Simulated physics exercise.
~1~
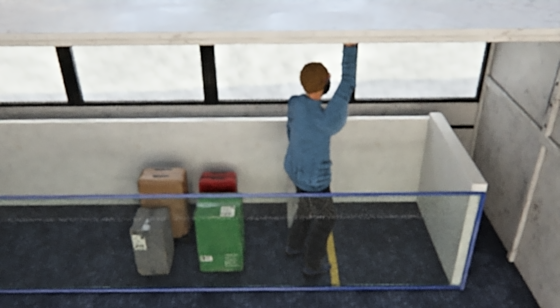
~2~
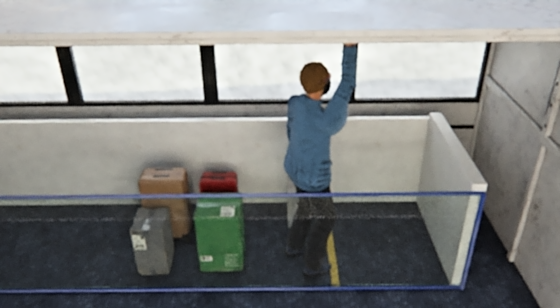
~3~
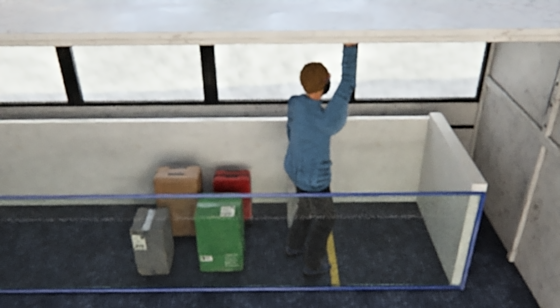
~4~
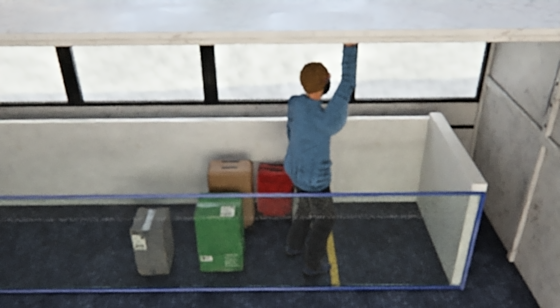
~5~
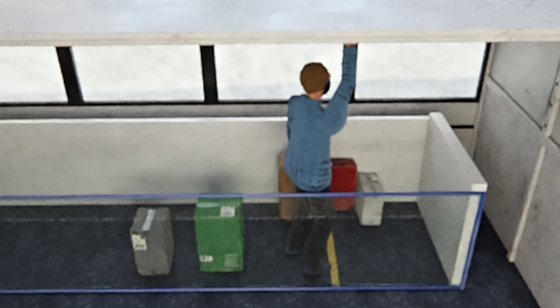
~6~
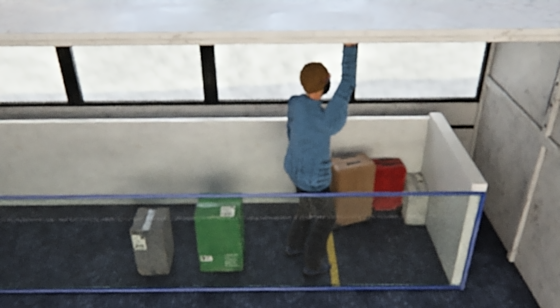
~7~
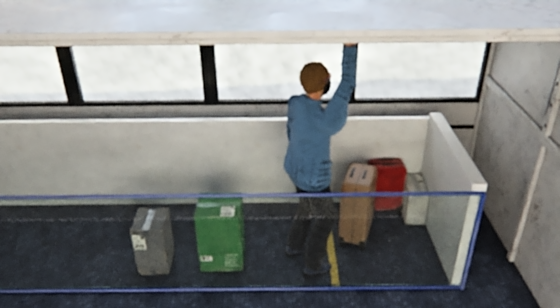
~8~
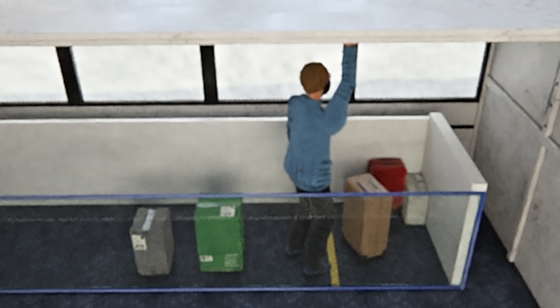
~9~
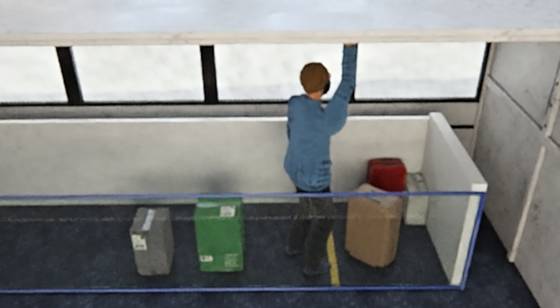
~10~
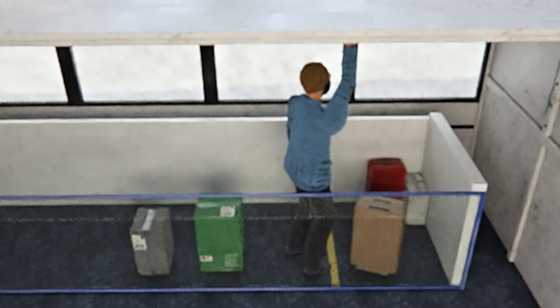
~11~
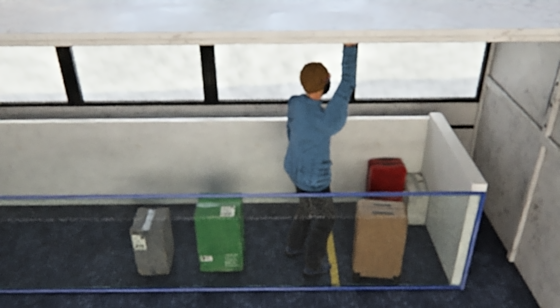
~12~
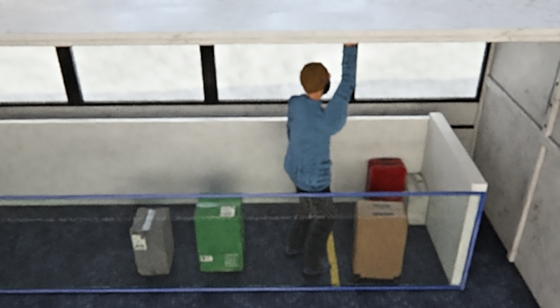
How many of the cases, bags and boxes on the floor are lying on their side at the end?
None of them are lying on their side. The red case, brown case, grey pack, green bag and white carton are all still upright at the end.
The video shows a passenger standing still with one arm raised while a brown case, a red case and a white carton slide right, past the yellow line. The brown case then moves toward the viewer and stops upright, while the grey pack and green bag stay put.
